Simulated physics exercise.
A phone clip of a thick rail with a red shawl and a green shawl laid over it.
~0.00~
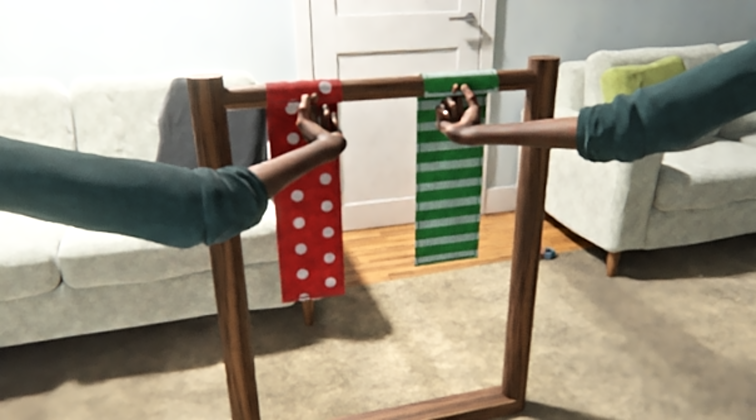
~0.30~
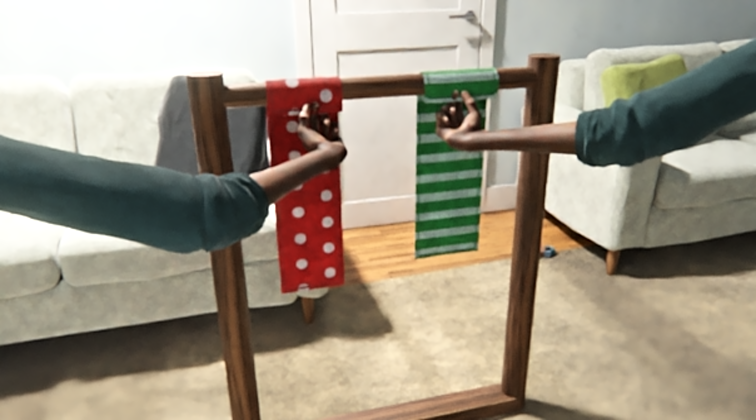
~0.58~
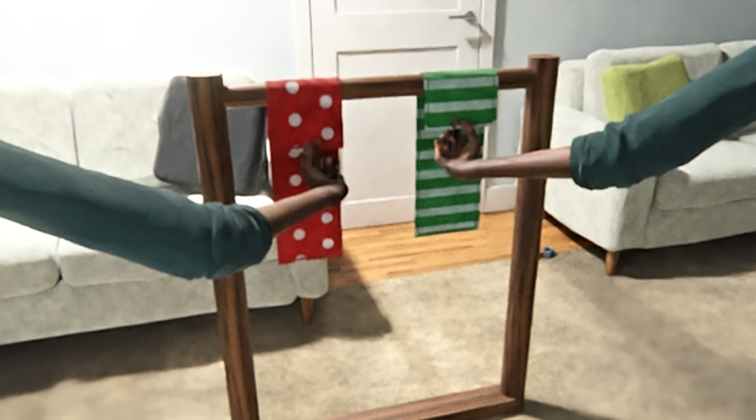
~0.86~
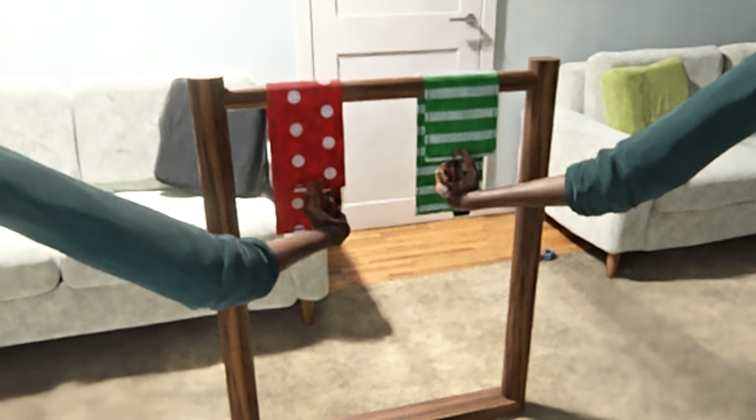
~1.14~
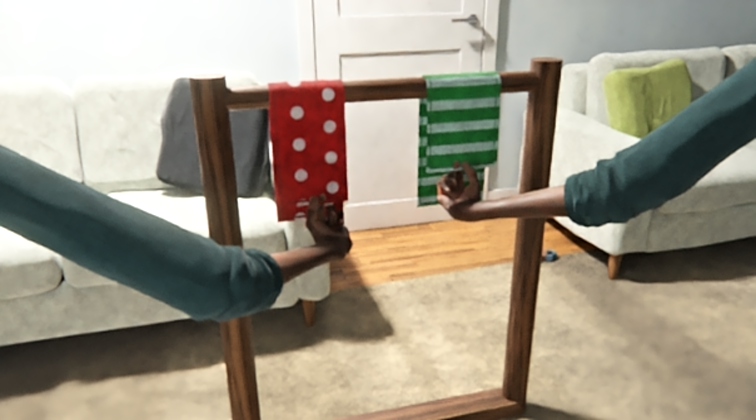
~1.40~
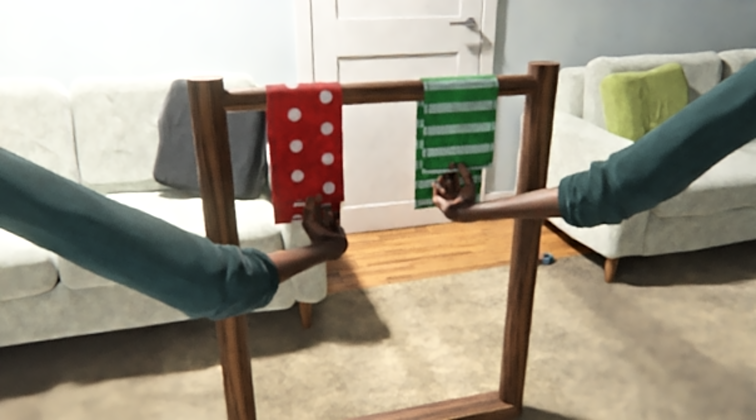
In a living room with pale sofas, a white door and a beige rug over wooden flooring, a steady view faces an upright wooden frame. A red shawl with white dots hangs over its top rail at left, a green-and-white striped one at right. Two dark-sleeved arms pull both front ends downward while the back ends rise, then barely move.
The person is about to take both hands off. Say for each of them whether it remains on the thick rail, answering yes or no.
Red shawl: Yes; green shawl: Yes.
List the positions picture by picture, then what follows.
In the first frame, red shawl front hem (324, 98), back hem (329, 292); green shawl front hem (444, 90), back hem (431, 260).
In the second frame, red shawl front hem (324, 107); green shawl front hem (444, 96).
In the third frame, red shawl front hem (326, 144); green shawl front hem (443, 124).
In the fourth frame, red shawl front hem (329, 183); green shawl front hem (443, 155).
In the fifth frame, red shawl front hem (331, 197); green shawl front hem (445, 166).
In the sixth frame, red shawl front hem (327, 198), back hem (324, 215), front almost as long as the back; green shawl front hem (441, 167), back hem (431, 204), front over half the back.
Around 1.76 s, red shawl at rest on the rail; green shawl at rest on the rail.
Finally, red shawl at rest on the rail; green shawl at rest on the rail. The red shawl keeps its place and the green shawl stays on.
